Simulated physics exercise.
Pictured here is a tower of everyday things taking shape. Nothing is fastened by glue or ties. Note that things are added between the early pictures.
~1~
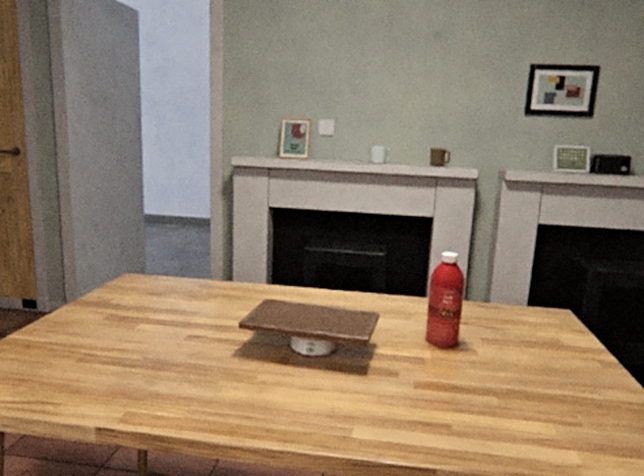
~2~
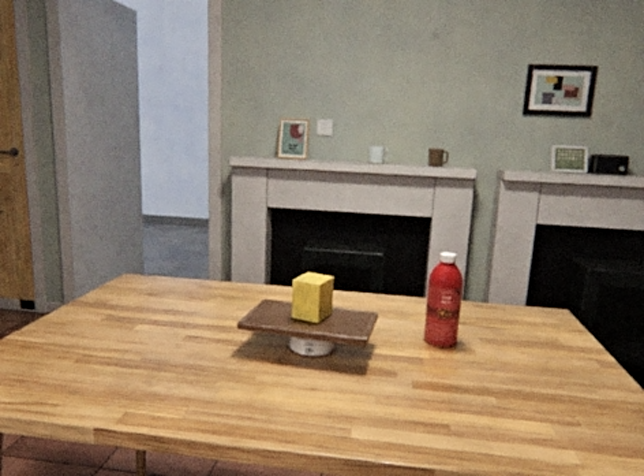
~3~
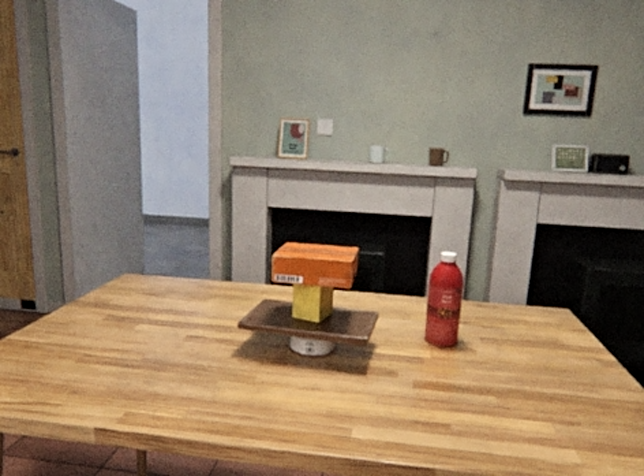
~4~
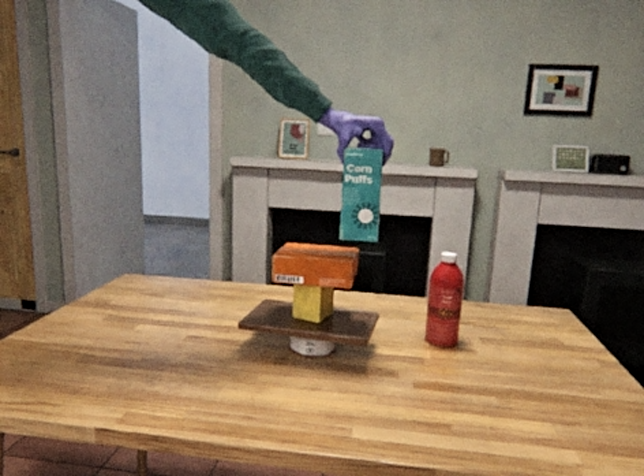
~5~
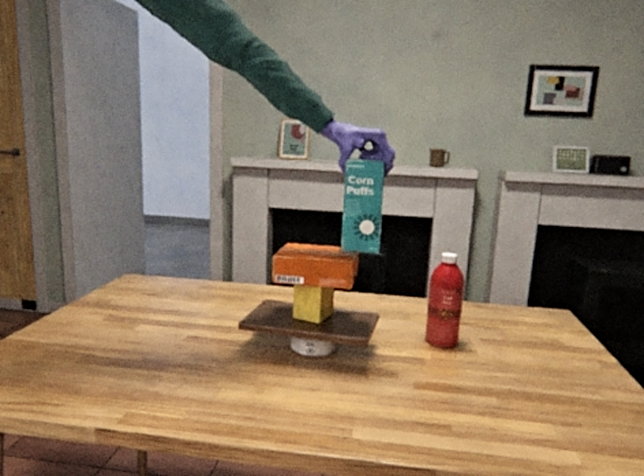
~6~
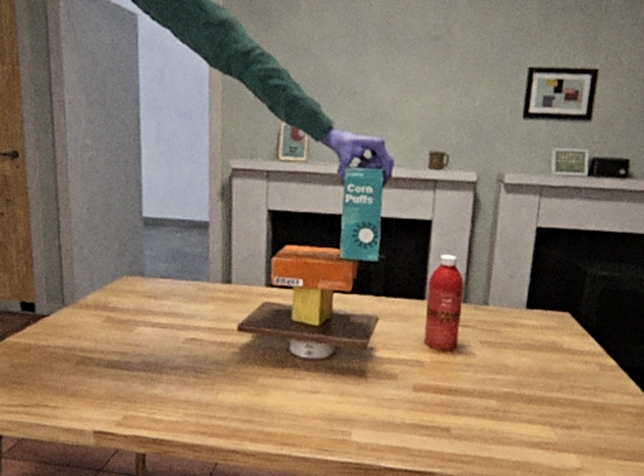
A gloved hand lowers a turquoise carton onto the orange box above a yellow block.
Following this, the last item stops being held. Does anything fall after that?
Short answer: It's not safe.
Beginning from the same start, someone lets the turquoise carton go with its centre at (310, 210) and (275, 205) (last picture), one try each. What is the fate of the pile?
Result of try one: The pile remains stable; result of try two: The pile tips over.
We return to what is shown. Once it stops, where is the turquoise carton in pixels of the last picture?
End position: Approximately (470, 347).
Then, 0.40 s on from there, turquoise carton now fallen; orange box turned 57° from how it was put.
Then, 0.50 s on from there, orange box on its side.
Then, 0.70 s on from there, orange box now fallen.
Then, 1.10 s on from there, things are still on the move.
In the end, fallen, turquoise carton and orange box; the other 4 unmoved. At the end, from the last picture's camera, turquoise carton near (470, 347). The pile comes apart.
